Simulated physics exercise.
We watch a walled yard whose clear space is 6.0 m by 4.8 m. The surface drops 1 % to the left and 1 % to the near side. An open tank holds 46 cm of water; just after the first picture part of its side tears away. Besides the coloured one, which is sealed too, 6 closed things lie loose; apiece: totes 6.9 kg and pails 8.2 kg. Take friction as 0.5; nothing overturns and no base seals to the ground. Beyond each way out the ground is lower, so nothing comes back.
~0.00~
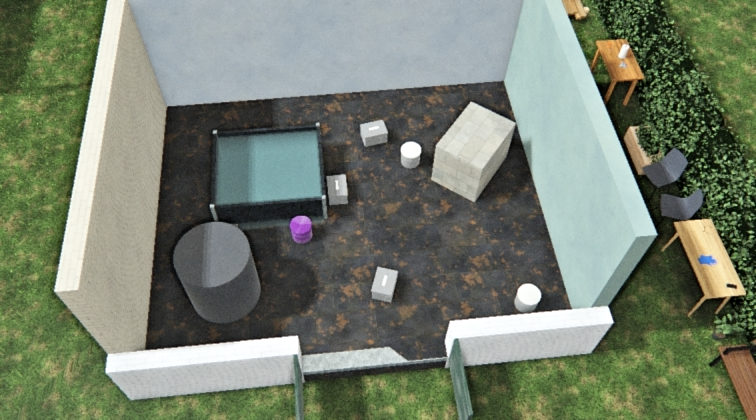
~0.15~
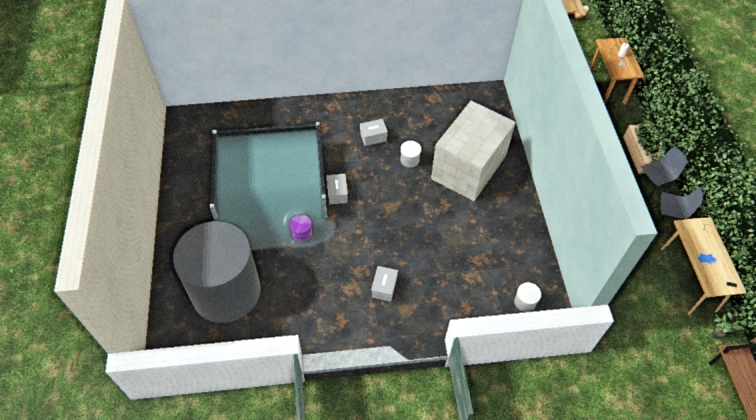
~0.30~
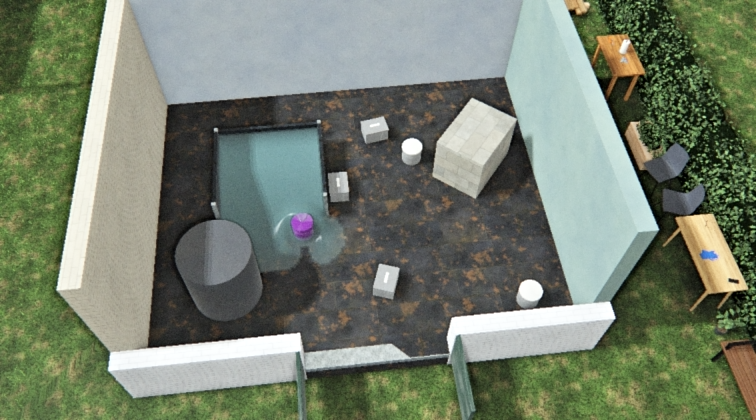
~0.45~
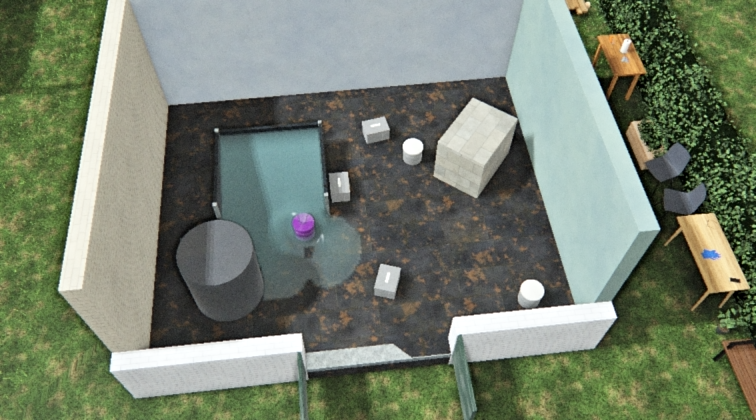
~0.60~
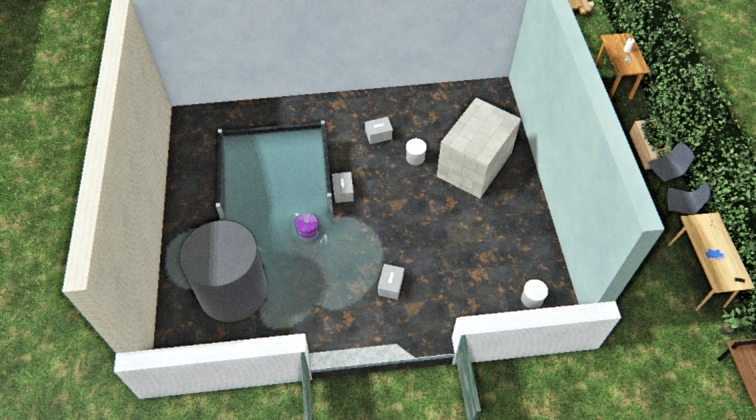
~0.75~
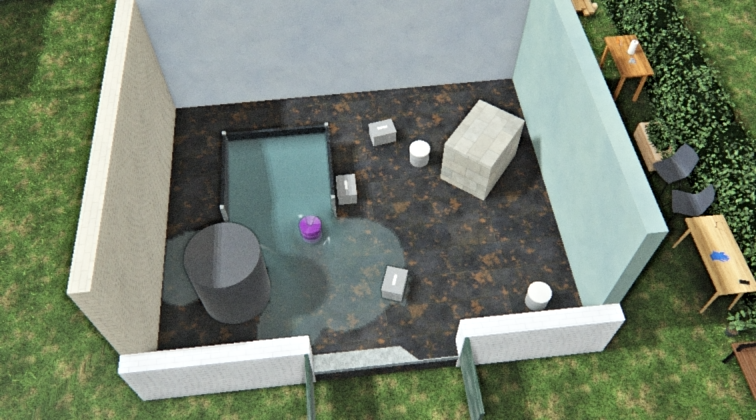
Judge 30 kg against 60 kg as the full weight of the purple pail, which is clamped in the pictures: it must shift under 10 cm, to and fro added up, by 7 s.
Verdict: Only the larger load is enough.
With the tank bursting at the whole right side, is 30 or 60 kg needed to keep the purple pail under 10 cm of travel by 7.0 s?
Then the smaller load will do.
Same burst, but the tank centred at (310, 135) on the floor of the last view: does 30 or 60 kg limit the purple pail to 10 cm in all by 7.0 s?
Then only the larger load is enough.
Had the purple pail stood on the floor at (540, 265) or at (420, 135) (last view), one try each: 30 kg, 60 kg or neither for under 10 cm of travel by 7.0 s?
In that order: The smaller is enough; either load holds.
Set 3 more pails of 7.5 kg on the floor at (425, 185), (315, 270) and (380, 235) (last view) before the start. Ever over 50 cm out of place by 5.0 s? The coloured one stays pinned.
In that order: Under, past it, less.
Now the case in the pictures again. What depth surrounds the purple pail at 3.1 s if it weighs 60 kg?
About 6 cm.
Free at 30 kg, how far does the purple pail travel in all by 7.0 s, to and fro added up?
Some 60 cm in all.
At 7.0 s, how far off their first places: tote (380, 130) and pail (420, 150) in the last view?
In turn: 0 cm, 0 cm.
After 1.4 s the purple pail would be 43 cm from its start with 30 kg and 0 cm from its start with 60 kg; 15 cm of water round it then.
After 3.1 s the purple pail would be 57 cm from its start with 30 kg and 0 cm from its start with 60 kg; 6 cm of water round it then.
After 4.9 s the purple pail would be 57 cm from its start with 30 kg and 0 cm from its start with 60 kg; 4 cm of water round it then.
After 7.0 s the purple pail would be 57 cm from its start with 30 kg and 0 cm from its start with 60 kg; 2 cm of water round it then.
